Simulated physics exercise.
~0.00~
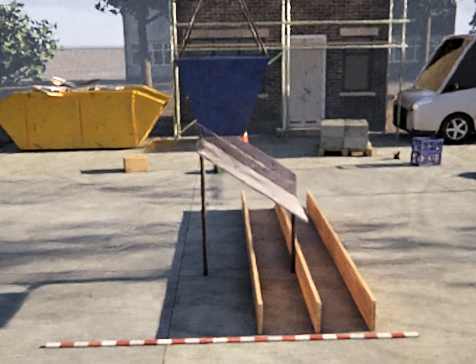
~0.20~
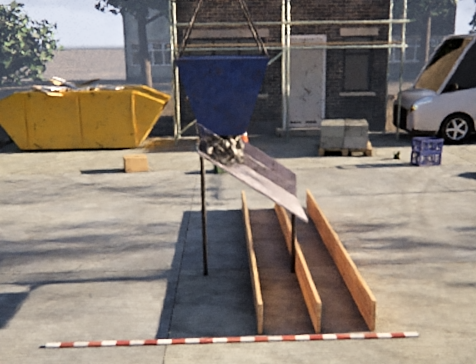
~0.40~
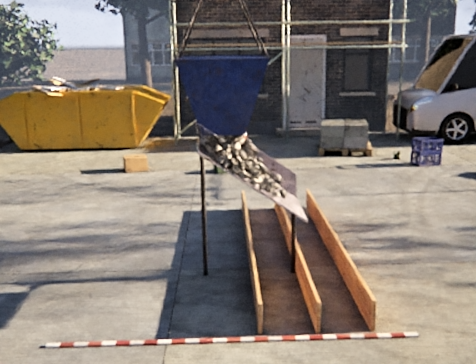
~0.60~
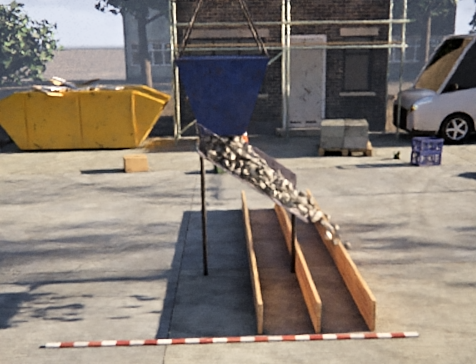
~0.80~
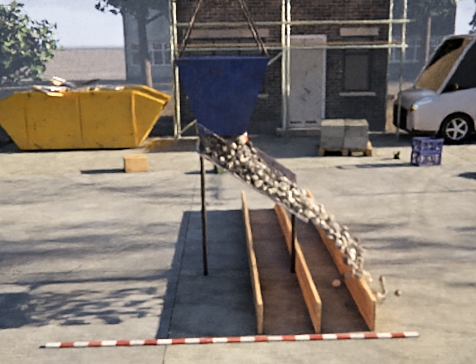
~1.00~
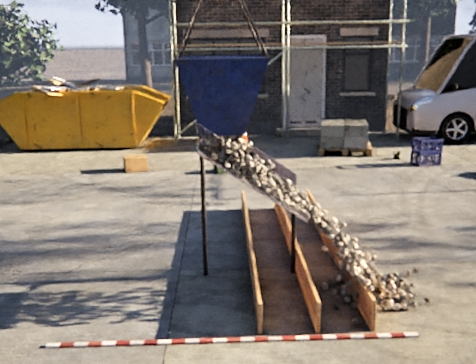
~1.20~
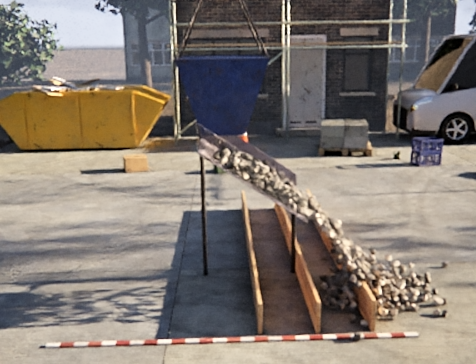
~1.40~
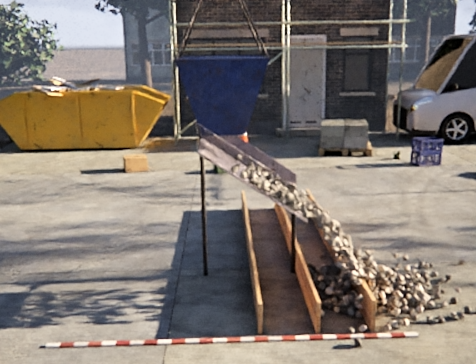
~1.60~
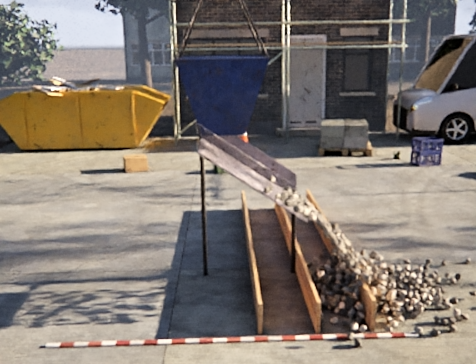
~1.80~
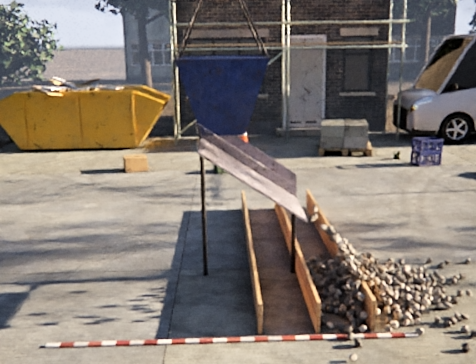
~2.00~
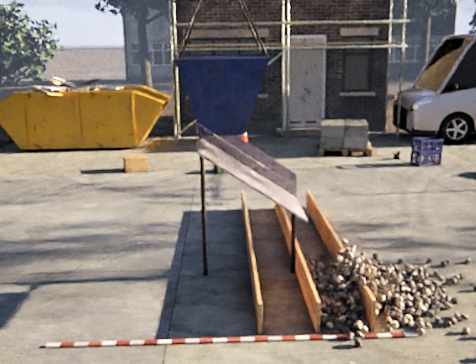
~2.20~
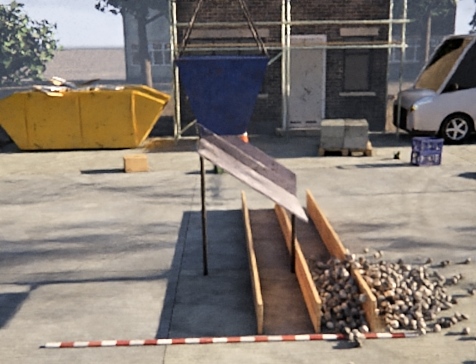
A dark blue hopper hangs still above a sloping steel slide in a sunlit paved yard, seen from the side by a still camera. Three wooden boards below form two bays behind a red and white striped staff, with a yellow skip at left, a brick building behind and a white vehicle at right. Pale, angular stones drop from the hopper, spread down the slide and pour off its lower end into the right bay. They heap up, spill over the right board and scatter beyond it. The slide empties, leaving the stones split between the right bay and the ground outside, with slightly more outside.
